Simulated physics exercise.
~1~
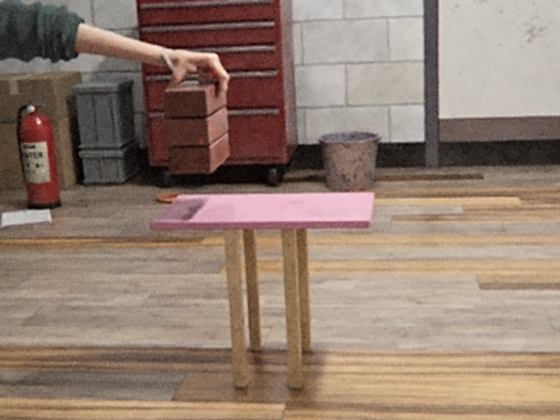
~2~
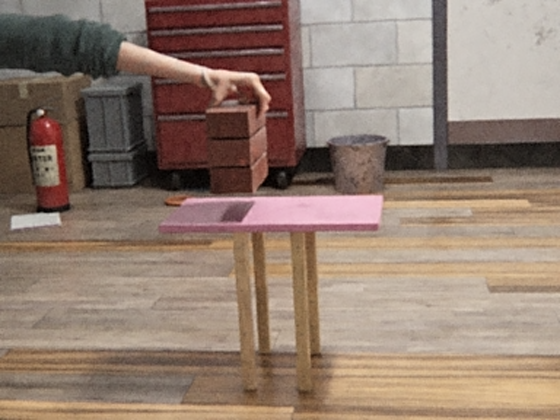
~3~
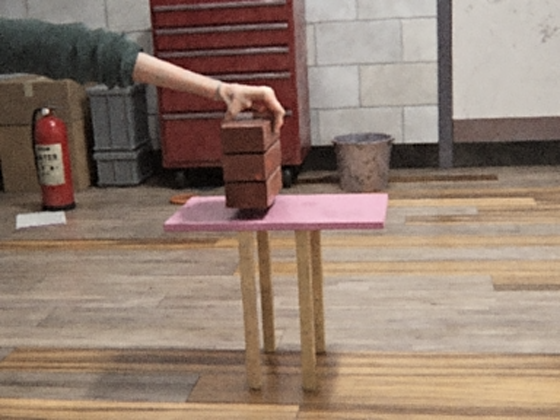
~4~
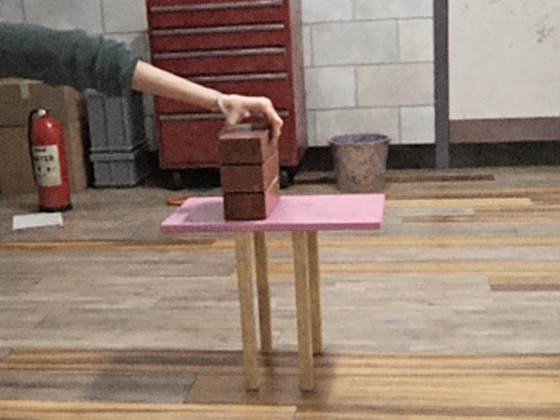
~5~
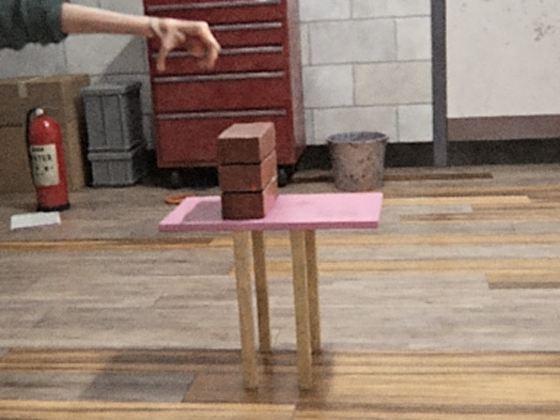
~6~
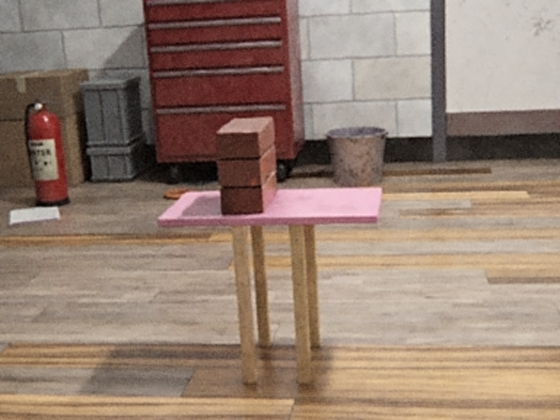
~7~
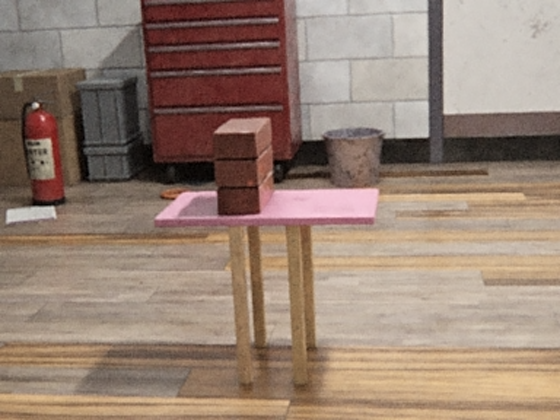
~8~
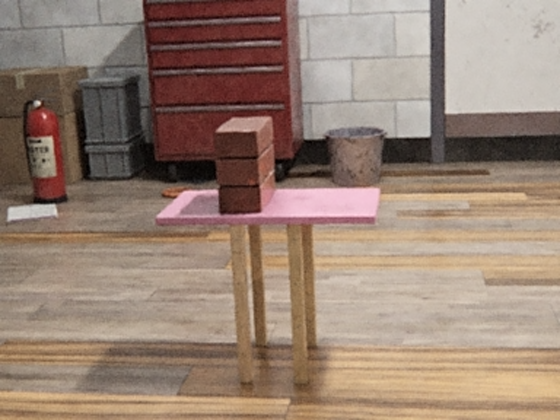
Three stacked red bricks being lowered by a hand onto a small pink table, the hand withdrawing, the table staying steady.
